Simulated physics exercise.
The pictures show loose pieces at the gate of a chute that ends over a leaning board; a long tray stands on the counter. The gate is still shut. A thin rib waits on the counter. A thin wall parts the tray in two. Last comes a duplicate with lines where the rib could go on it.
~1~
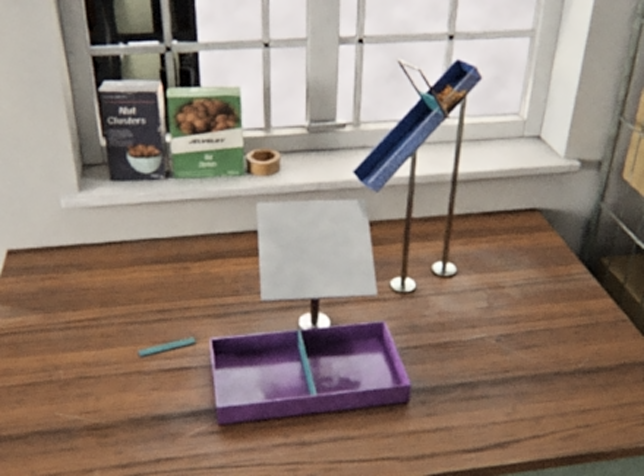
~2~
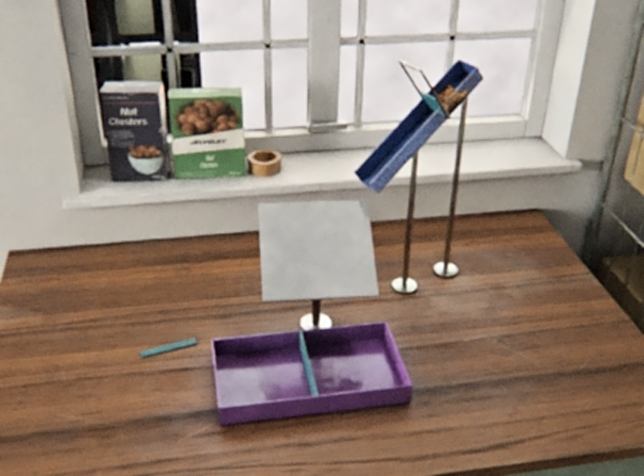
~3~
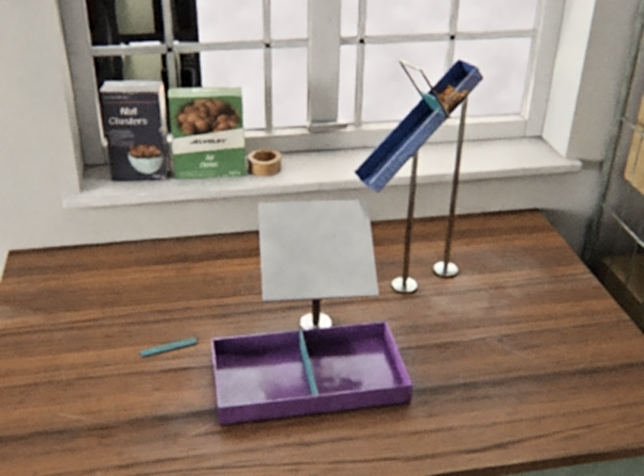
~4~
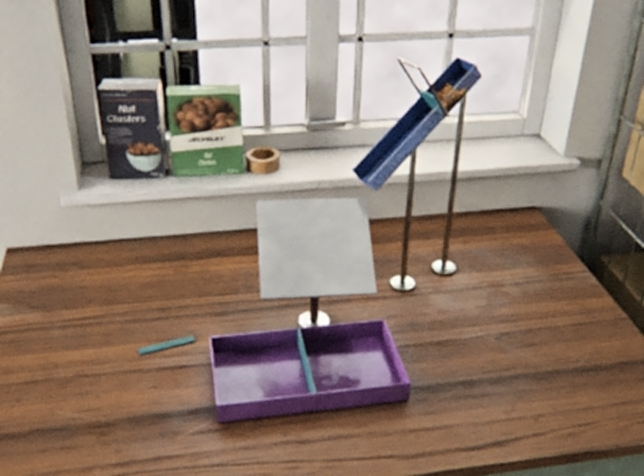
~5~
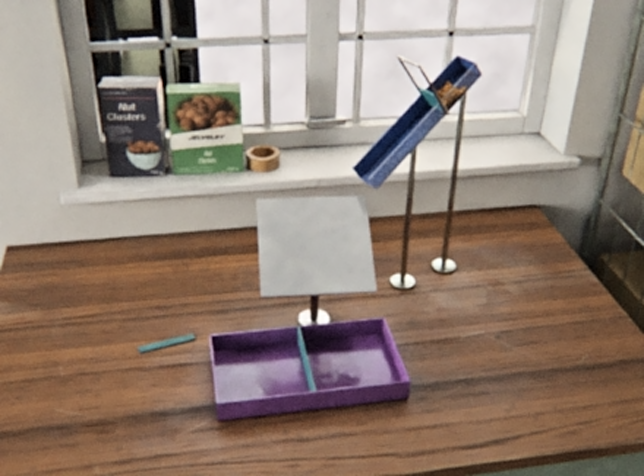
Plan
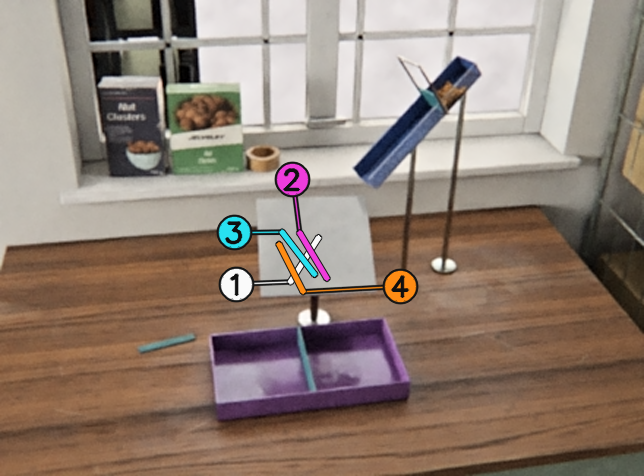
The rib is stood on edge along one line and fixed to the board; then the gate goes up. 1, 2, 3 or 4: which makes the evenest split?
1.
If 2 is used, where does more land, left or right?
More lands on the right.
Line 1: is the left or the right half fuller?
More lands on the left.
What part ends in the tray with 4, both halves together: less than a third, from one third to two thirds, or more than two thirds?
It is more than two thirds.
On the marked copy, line 1 from (318, 237) to (290, 281); line 2 from (299, 232) to (326, 278); line 3 from (282, 232) to (314, 274); line 4 from (279, 244) to (303, 291).
Choosing 1, of what is caught, roughly two thirds in the left half, roughly a third in the right.
Choosing 2, of what is caught, just a few in the left half, almost all in the right.
Choosing 3, of what is caught, about a tenth in the left half, almost all in the right.
Choosing 4, of what is caught, about a tenth in the left half, the larger part in the right.
